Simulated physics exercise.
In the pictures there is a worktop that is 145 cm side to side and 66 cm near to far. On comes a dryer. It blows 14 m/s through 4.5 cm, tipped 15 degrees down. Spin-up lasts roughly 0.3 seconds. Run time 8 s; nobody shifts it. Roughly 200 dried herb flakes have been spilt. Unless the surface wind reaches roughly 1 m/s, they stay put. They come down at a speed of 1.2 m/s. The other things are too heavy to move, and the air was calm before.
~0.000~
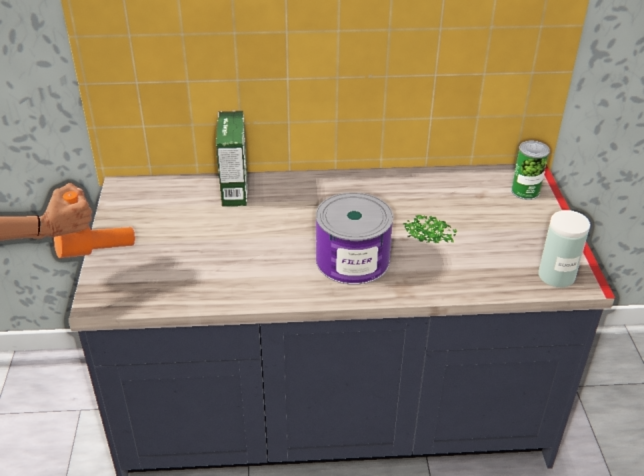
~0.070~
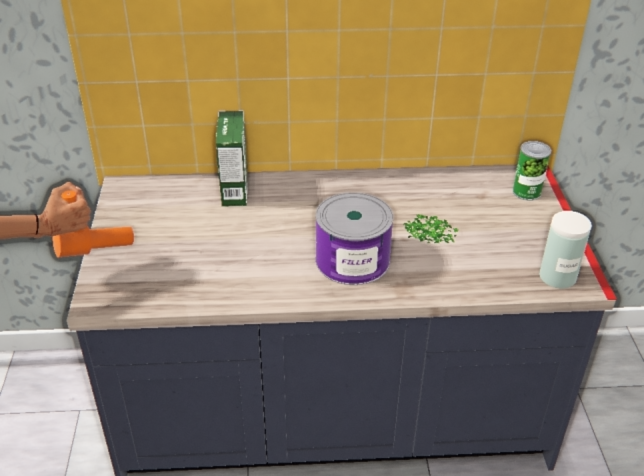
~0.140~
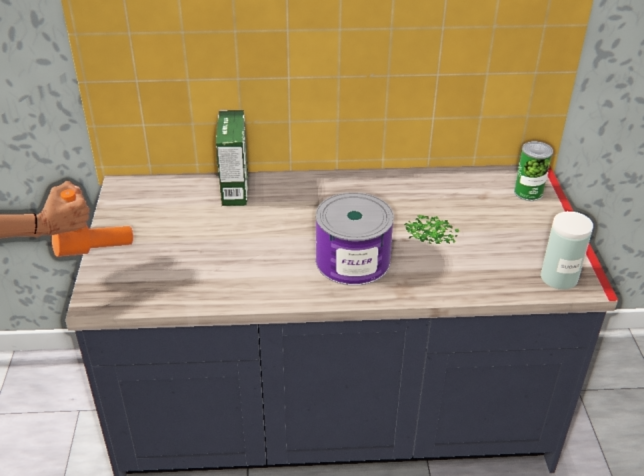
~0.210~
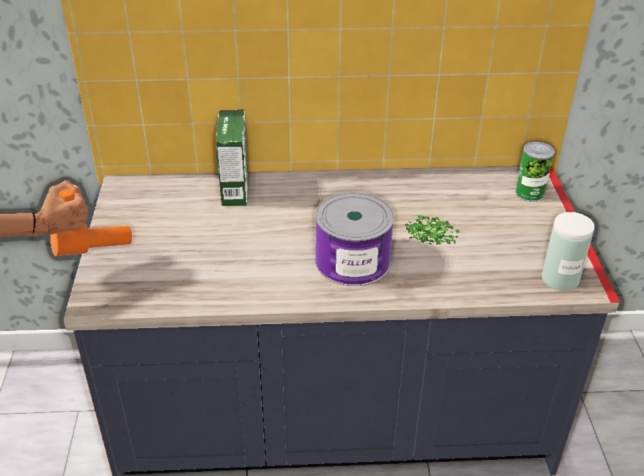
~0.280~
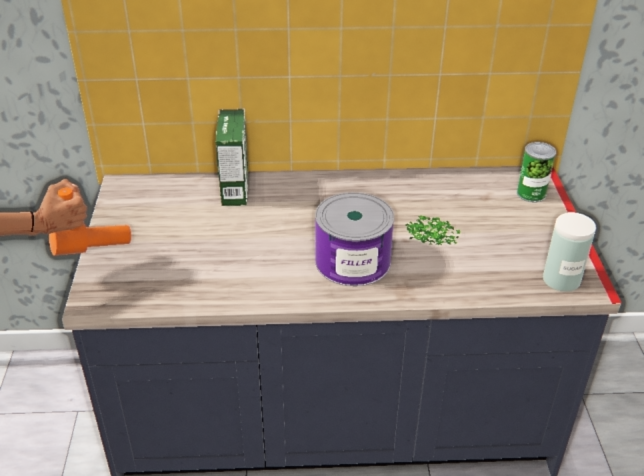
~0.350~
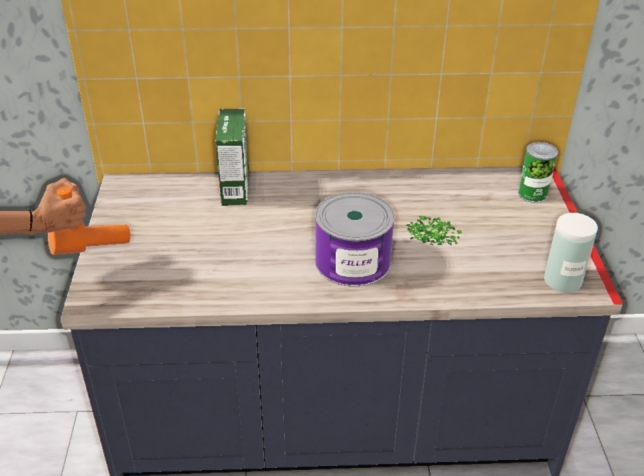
A hand holds an orange dryer at the worktop's left while the green flakes stay still.
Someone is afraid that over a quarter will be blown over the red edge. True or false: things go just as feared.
True.
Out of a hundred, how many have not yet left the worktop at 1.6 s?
That works out to roughly 30 % remaining.
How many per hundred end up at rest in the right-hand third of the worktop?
Something close to 5 % ends up there.
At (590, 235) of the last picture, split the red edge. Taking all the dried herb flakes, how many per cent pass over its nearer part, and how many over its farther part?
I'd put near 30 percent on the nearer stretch and close to 70 percent on the farther one.
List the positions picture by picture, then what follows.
The middle of the dried herb flakes is near (429, 228), none has stirred yet and the mouth of the dryer is at (132, 236), in the first frame.
The middle of the dried herb flakes is near (430, 228), none has stirred yet and the red edge is centred on (578, 224), in the second frame.
The middle of the dried herb flakes is near (431, 229), none has stirred yet, the top of a large tin is at (355, 215) and the top of a tin is at (538, 149), in the third frame.
The middle of the dried herb flakes is near (431, 229) and none has stirred yet, in the fourth frame.
The middle of the dried herb flakes is near (432, 230) and none has stirred yet, in the fifth frame.
The middle of the dried herb flakes is near (433, 230) and none has stirred yet, in the sixth frame.
After 1.6 s the count stands so, 68 % are over the red edge; the middle of those still in play is near (545, 246).
After 2.6 s the count stands so, 83 % are over the red edge; the middle of those still in play is near (538, 252).
After 4.4 s the count stands so, 86 % are over the red edge.
After 8.0 s, at the end, 94 % are over the red edge.
